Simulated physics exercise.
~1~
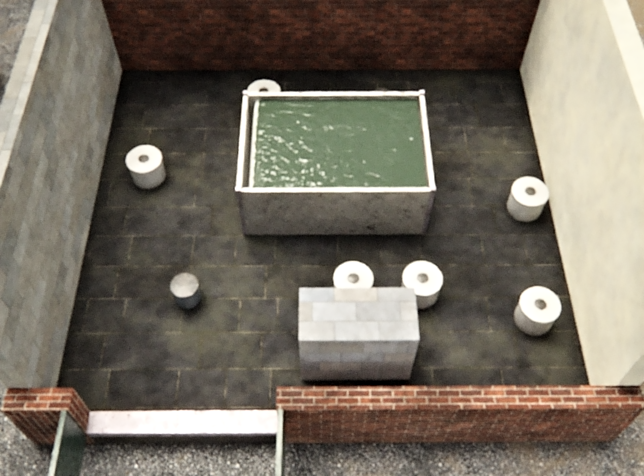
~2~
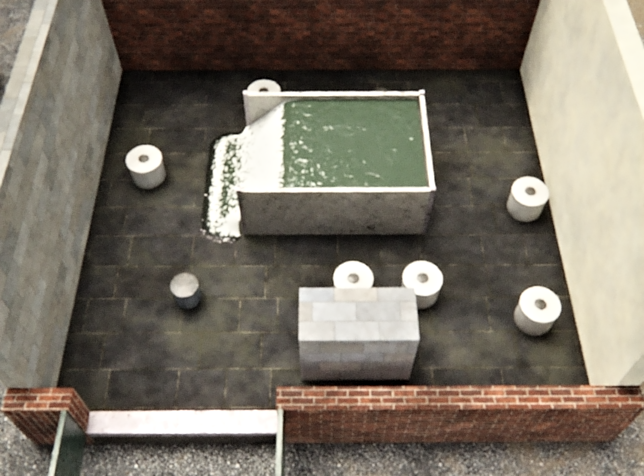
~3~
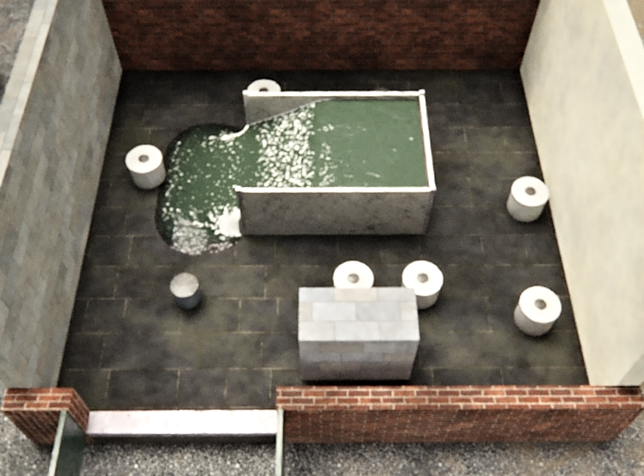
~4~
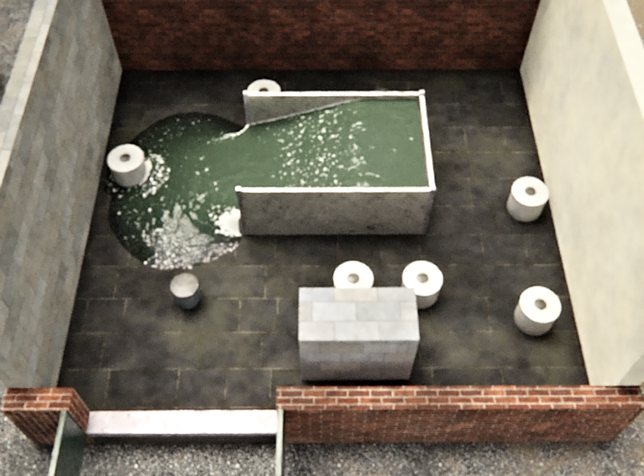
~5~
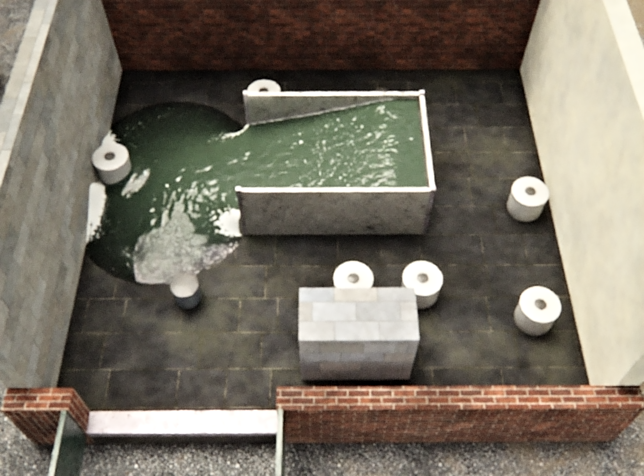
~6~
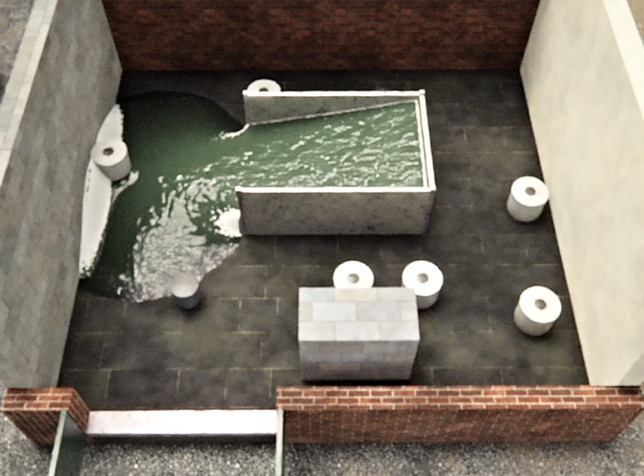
A walled yard with dark paving is seen from high above its near brick wall, and the view stays still. White tubs stand around a raised tank of green water, with a small grey pail at left and a pale block in front. The tank's left side opens and foaming water pours out, spreading to the left wall and around the pail, while the leftmost tub shifts a little toward that wall.
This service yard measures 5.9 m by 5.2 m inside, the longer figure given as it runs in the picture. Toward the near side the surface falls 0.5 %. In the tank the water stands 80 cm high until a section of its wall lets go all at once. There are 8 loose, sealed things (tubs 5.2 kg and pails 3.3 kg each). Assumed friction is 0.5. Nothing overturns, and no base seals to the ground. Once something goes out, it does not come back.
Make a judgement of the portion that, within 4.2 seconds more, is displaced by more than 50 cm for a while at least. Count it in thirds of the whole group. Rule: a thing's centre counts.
It is a third up to two thirds.
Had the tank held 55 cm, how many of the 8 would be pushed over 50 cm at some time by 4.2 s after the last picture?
I count 3 of them in that case.
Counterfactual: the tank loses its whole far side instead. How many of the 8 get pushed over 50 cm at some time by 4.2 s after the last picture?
Count: 7.
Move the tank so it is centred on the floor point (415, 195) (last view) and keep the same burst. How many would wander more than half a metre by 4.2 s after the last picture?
So the tally would be 4.
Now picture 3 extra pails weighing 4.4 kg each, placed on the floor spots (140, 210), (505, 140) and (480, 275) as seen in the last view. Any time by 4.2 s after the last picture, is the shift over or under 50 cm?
So it's gets above, then gets above, then stays below.
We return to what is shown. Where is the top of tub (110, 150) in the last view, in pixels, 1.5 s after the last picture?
About (148, 93), give or take.
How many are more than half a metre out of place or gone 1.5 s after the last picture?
The number I get is 1.
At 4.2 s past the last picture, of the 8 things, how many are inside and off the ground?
At that time the total is 2.
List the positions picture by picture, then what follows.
A tub at (144, 159), on the bottom; a tub at (353, 278), on the bottom; water covers 3.2 m2; 0 of 8 have shifted, in the first picture.
A tub at (144, 159), on the bottom; a tub at (353, 278), on the bottom; 4.2 m2 under water; 0 of 8 have shifted, in the second picture.
A tub at (144, 159) rests on the ground; a tub at (353, 278), on the bottom; water covers 5.4 m2; 0 of 8 have shifted, in the third picture.
A tub at (125, 158), on the bottom, 23 cm from its start; a tub at (353, 278), on the bottom; water covers 6.8 m2; 1 of 8 have shifted, in the fourth picture.
A tub at (110, 157) floats, 43 cm from its start; a tub at (353, 278) rests on the ground; water covers 8.3 m2; 1 of 8 have shifted, in the fifth picture.
A tub at (109, 152) floats, 43 cm from its start; a tub at (353, 278), on the bottom; water covers 9.0 m2; 1 of 8 have shifted, in the sixth picture.
Then, 0.4 s after the last picture 0 of 8 are over 50 cm from their spots; 1 afloat.
Then, 1.5 s after the last picture 1 of 8 are over 50 cm from their spots; 1 afloat.
Then, 2.8 s after the last picture 4 of 8 are over 50 cm from their spots; 2 afloat.
Then, 4.2 s after the last picture 5 of 8 are over 50 cm from their spots, and 5 have been at some point; 2 afloat.
